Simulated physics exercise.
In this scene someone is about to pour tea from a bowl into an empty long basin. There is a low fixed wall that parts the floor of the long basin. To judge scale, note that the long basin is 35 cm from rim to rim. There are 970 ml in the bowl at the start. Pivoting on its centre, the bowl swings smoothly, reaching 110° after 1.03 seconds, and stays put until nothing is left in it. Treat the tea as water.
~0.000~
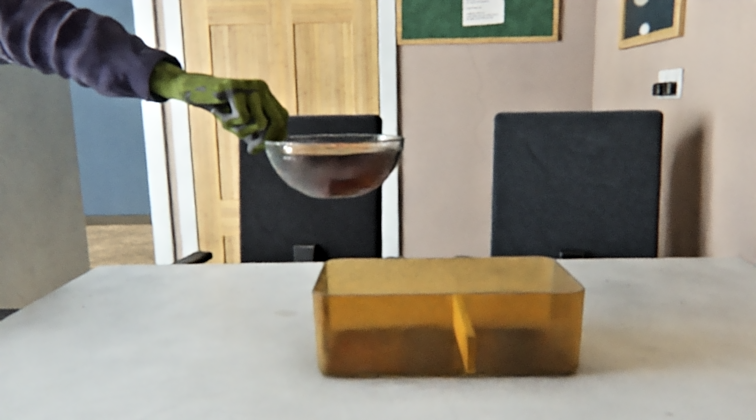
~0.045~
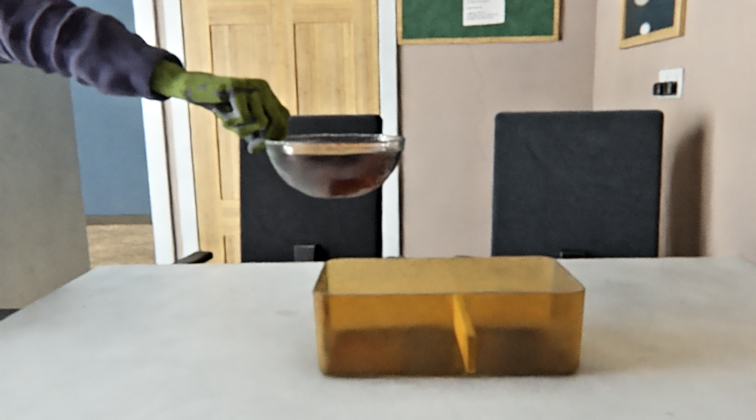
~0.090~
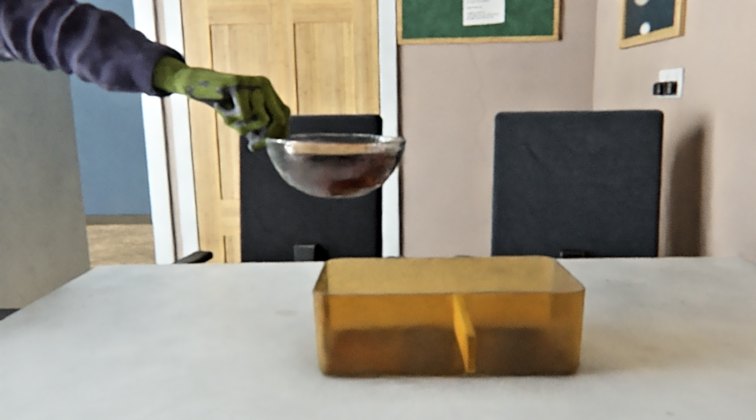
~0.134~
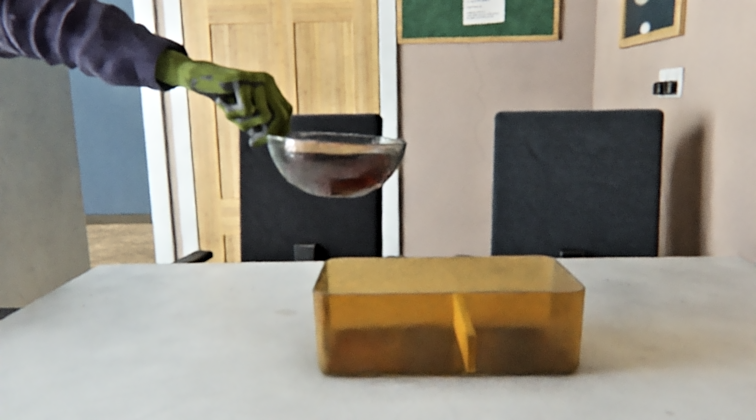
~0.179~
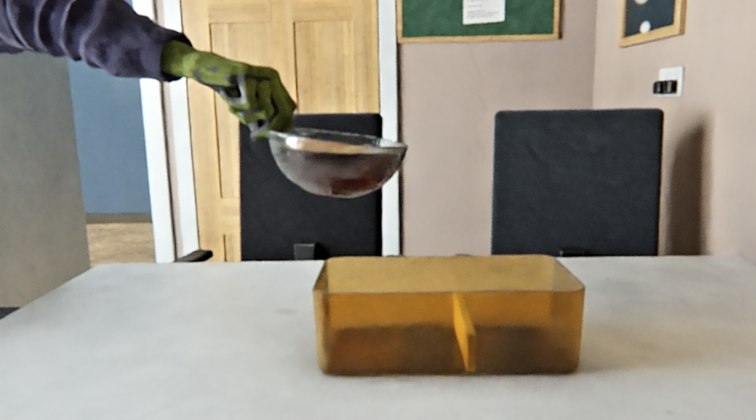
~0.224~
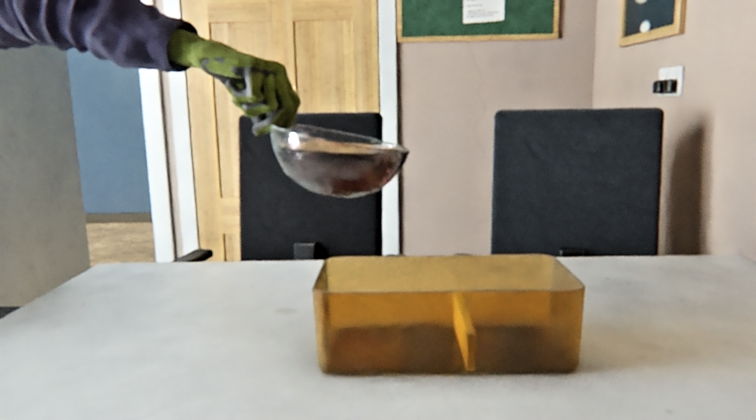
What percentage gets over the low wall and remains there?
27 %.
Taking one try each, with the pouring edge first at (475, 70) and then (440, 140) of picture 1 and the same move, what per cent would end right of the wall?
I'd say 75 percent on the first go, 70 percent on the next.
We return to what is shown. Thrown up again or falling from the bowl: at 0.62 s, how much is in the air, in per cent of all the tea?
At that moment, about 44 percent.
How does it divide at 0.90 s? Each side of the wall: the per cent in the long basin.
Left roughly 70, right roughly 26.
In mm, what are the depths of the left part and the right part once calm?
Left part: About 22 mm; right part: About 12 mm.
By 0.62 s the tilt is 72° and 29 per cent is still to pour, 15 is left of the wall and 12 right of it.
By 0.90 s the tilt is 106° and 0 per cent is still to pour, 71 is left of the wall and 26 right of it.
By 1.20 s the tilt is 110° and 0 per cent is still to pour, 71 is left of the wall and 27 right of it.
By 1.53 s the tilt is 110° and 0 per cent is still to pour, 71 is left of the wall and 27 right of it.
At rest 71 per cent lies left of the wall, 27 right of it and 2 outside.
